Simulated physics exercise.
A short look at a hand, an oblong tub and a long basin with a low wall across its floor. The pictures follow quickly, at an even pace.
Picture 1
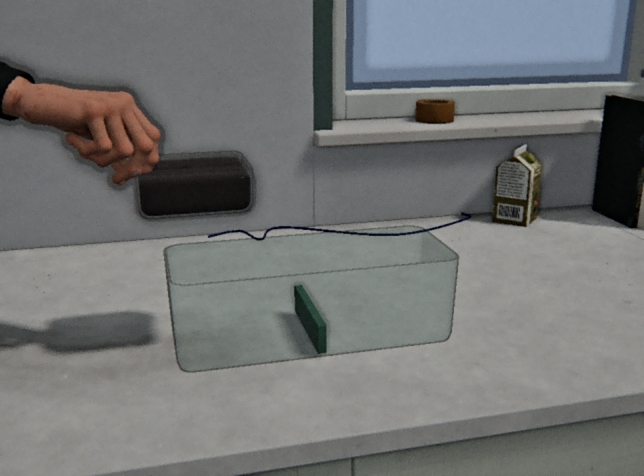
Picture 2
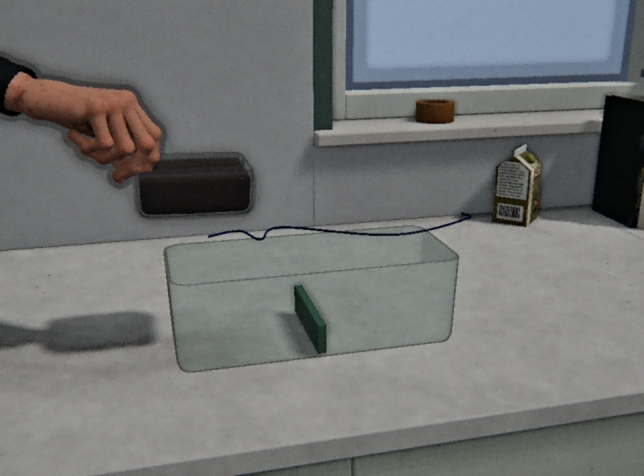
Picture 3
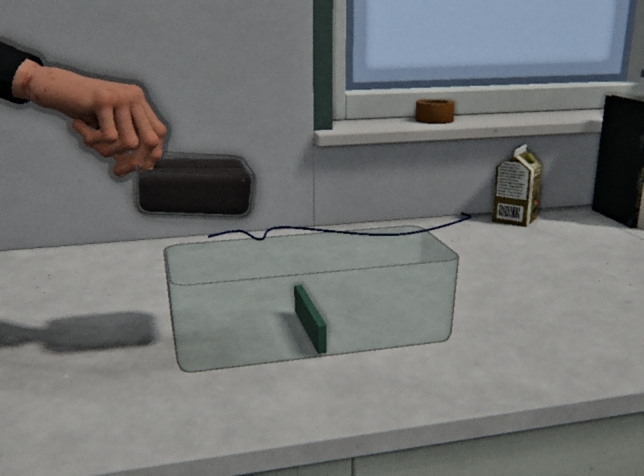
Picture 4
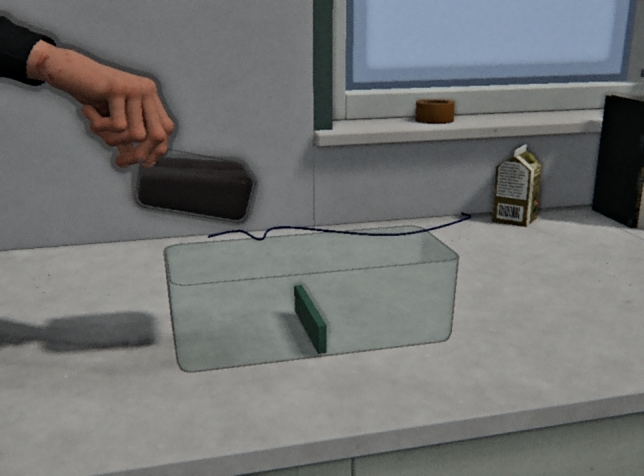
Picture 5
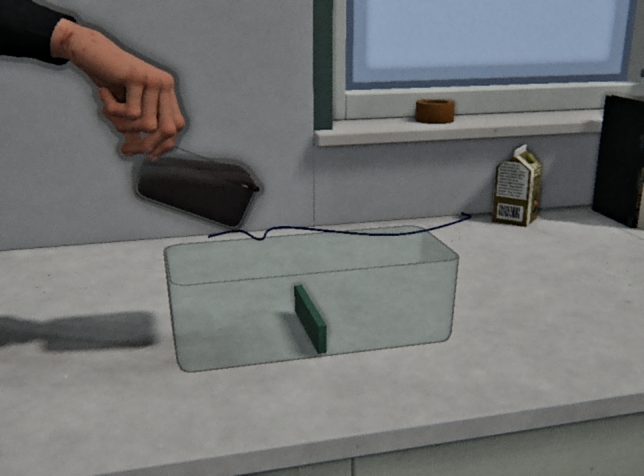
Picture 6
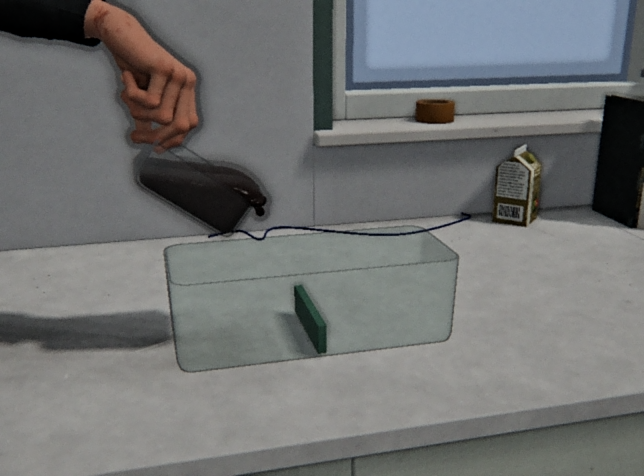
In this clip, a hand tilts a dark oblong tub steadily to the right above a clear basin with a low green wall across its floor, and dark coffee begins to run over the tub's right rim.
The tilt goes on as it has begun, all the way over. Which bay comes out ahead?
Most lies in the left-hand part.
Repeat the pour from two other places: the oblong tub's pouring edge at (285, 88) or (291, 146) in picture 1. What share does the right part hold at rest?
Roughly 70 per cent, and 75 per cent.
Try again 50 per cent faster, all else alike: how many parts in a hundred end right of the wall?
Near 15 %.
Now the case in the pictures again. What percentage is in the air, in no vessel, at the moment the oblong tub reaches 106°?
Some 10 per cent.
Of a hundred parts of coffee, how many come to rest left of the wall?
Some 85 per cent.
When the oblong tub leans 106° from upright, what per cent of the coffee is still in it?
Near 5 %.
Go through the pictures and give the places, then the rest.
In the first frame, it leans 0°; its right rim is at (246, 161); the coffee meets the walls at (137, 172) and (244, 166); the long basin's rim runs from (167, 266) to (440, 242); the wall's top is at (309, 305).
In the second frame, it leans 2°; its right rim is at (246, 163); the coffee meets the walls at (138, 171) and (245, 166).
In the third frame, it leans 6°; its right rim is at (248, 167); the coffee meets the walls at (138, 169) and (245, 168).
In the fourth frame, it leans 14°; its right rim is at (249, 174); the coffee meets the walls at (139, 168) and (247, 170).
In the fifth frame, it leans 24°; its right rim is at (249, 184); the coffee meets the walls at (138, 166) and (243, 175); 5 per cent is over the edge.
In the sixth frame, it leans 36°; its right rim is at (248, 196); the coffee meets the walls at (139, 165) and (237, 182); 13 per cent is over the edge.
A moment on, the tilt is 106° and 5 per cent is still to pour, 76 is left of the wall and 6 right of it.
Next, the tilt is 120° and 0 per cent is still to pour, 81 is left of the wall and 9 right of it.
Then the tilt is 120° and 0 per cent is still to pour, 83 is left of the wall and 11 right of it.
Later the tilt is 120° and 0 per cent is still to pour, 83 is left of the wall and 11 right of it.
In the end 83 per cent lies left of the wall, 11 right of it and 6 outside.
